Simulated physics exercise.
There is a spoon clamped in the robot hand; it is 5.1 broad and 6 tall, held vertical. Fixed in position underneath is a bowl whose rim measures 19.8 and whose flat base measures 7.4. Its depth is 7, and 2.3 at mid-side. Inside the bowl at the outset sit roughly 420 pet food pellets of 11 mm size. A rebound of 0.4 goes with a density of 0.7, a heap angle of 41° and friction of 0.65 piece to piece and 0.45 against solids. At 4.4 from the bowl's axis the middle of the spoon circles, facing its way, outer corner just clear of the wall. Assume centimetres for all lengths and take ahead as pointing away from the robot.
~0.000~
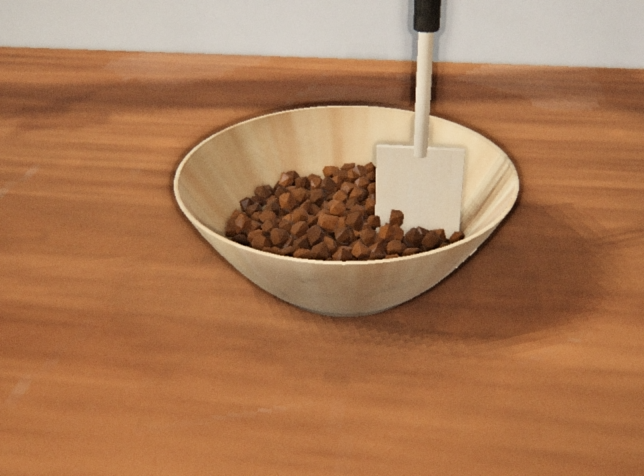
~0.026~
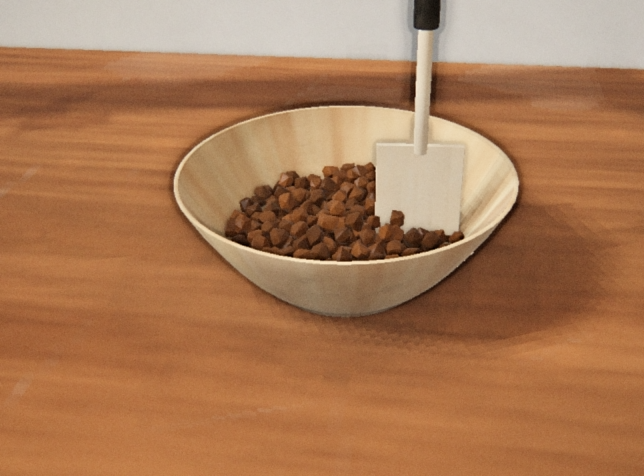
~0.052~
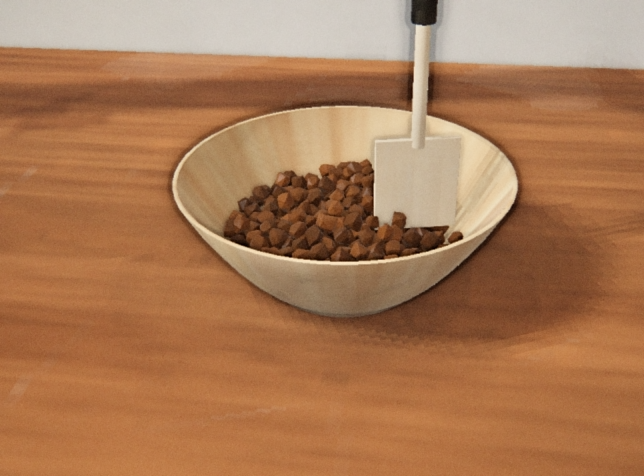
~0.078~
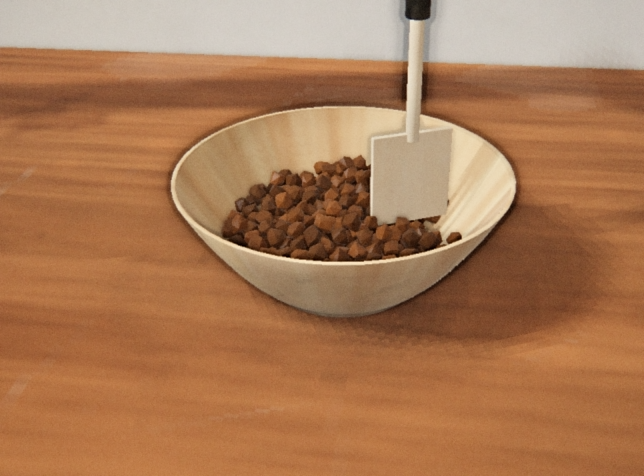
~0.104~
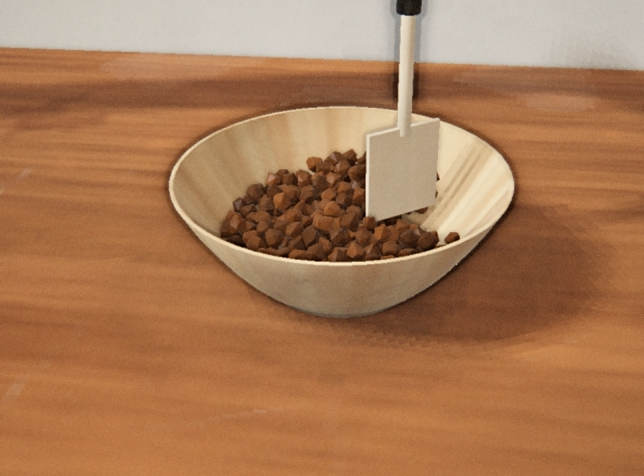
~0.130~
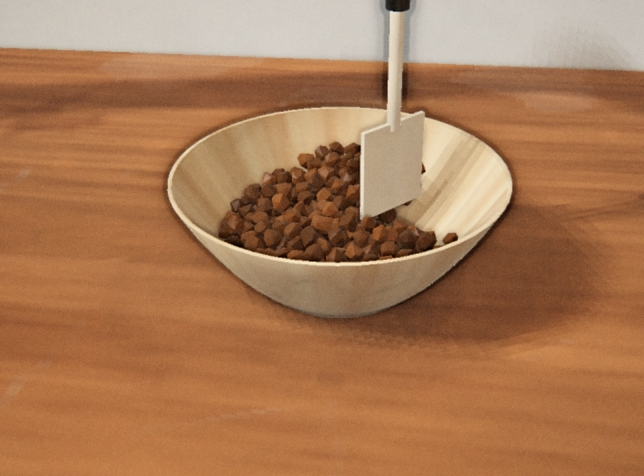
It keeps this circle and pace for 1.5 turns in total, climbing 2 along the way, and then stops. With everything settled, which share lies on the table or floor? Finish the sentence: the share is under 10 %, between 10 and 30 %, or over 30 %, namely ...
The share is under 10 %.
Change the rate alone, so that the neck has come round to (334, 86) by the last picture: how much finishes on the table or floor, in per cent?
Close to 25 in a hundred.
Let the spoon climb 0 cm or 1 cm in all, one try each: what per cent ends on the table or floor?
Estimates: 10 % and 10 %.
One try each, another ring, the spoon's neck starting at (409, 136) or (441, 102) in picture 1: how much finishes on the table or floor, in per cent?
Roughly 0 and 0 per cent.
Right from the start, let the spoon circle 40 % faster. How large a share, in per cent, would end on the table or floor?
In that case some 10 per cent.
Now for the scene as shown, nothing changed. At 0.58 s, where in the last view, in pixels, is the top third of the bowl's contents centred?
Near (309, 243).
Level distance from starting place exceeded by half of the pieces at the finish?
About 3 cm.
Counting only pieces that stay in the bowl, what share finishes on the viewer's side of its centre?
Roughly 50 per cent.
By 0.58 s, 241° round, highest piece 9 above the table; 405 in the bowl, 8 on the table or floor, 4 in flight or on the tool.
By 1.03 s, 75° round, highest piece 8 above the table; 398 in the bowl, 19 on the table or floor.
By 1.45 s, 180° round, highest piece 6 above the table; 398 in the bowl, 19 on the table or floor.
By 2.15 s, 180° round, highest piece 6 above the table; 398 in the bowl, 19 on the table or floor.
Final count, 398 in the bowl, 19 on the table or floor. That is 5 % on the table or floor.
